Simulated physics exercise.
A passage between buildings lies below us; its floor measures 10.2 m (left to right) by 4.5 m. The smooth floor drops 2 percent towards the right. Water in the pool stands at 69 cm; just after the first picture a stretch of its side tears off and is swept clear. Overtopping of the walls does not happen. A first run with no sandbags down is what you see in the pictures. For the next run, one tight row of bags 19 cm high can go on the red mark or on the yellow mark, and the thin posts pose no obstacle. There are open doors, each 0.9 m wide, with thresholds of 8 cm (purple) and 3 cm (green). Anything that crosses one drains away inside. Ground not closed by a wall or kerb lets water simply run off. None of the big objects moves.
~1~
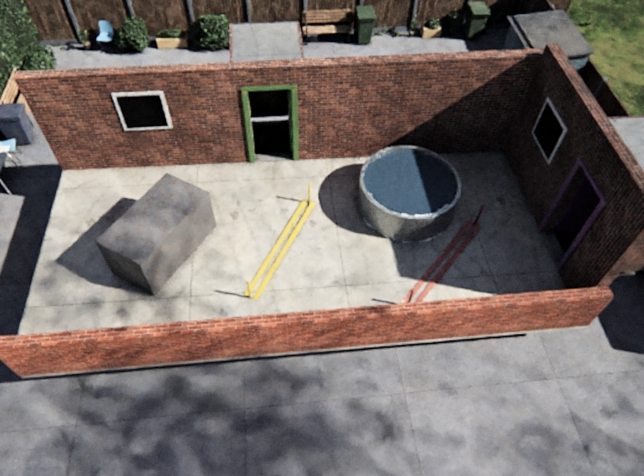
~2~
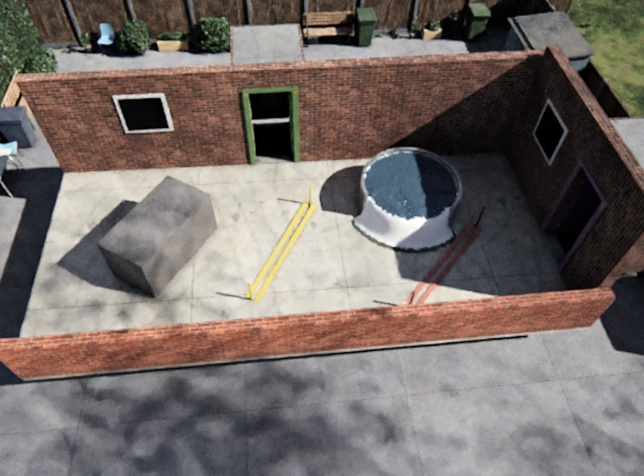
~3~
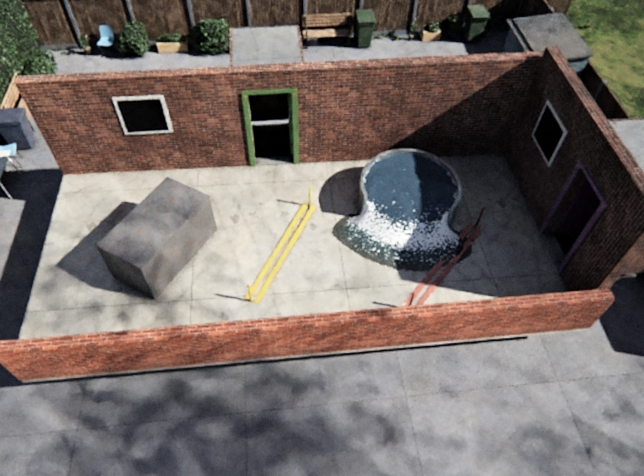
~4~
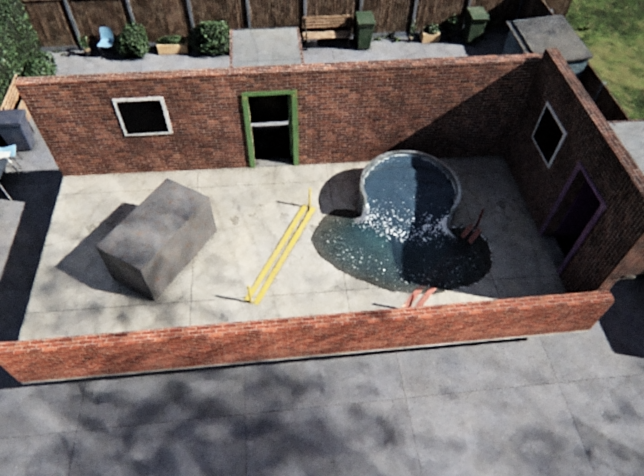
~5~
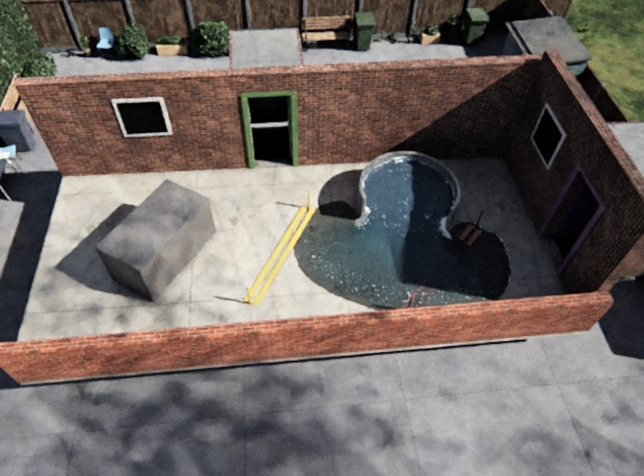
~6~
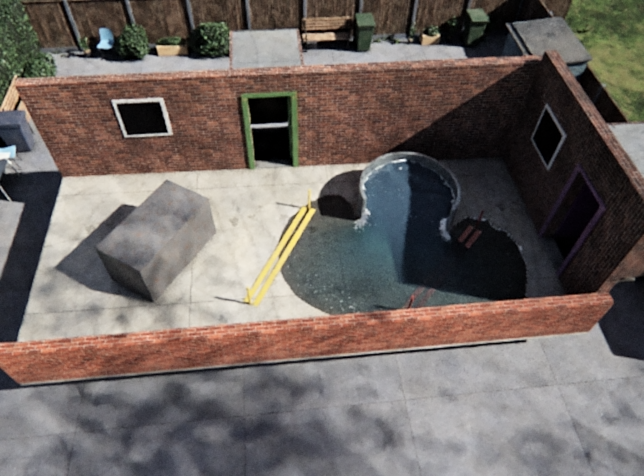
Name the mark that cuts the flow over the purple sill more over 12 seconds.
The red mark does.
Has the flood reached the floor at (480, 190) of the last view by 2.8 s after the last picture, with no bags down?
Soaked.
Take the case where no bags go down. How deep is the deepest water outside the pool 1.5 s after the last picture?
34 cm.
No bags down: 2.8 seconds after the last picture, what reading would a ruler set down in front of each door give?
Reading (cm) - purple: 14; green: 0.
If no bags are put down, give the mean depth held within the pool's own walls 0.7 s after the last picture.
Mean depth: About 30 cm.
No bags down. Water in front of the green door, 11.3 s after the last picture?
Depth reading: Near 4.5 cm.
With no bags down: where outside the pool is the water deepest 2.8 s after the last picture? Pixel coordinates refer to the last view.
(572, 316) or thereabouts.
Then, 0.7 s after the last picture water covers 35 % of the floor and is deepest (37 cm) near (572, 316) in the run without bags; in at the purple door, 0 L with no bags, 0 L with the row on red, 0 L on yellow.
Then, 1.5 s after the last picture water covers 40 % of the floor and is deepest (34 cm) near (572, 316) in the run without bags; in at the purple door, 0 L with no bags, 0 L with the row on red, 0 L on yellow.
Then, 2.8 s after the last picture water covers 60 % of the floor and is deepest (25 cm) near (572, 316) in the run without bags; in at the purple door, 14 L with no bags, 0 L with the row on red, 16 L on yellow.
Then, 6.3 s after the last picture water covers 85 % of the floor and is deepest (15 cm) near (510, 183) in the run without bags; in at the purple door, 58 L with no bags, 15 L with the row on red, 63 L on yellow.
Then, 11.3 s after the last picture water covers 70 % of the floor and is deepest (18 cm) near (572, 316) in the run without bags; in at the purple door, 74 L with no bags, 15 L with the row on red, 105 L on yellow.
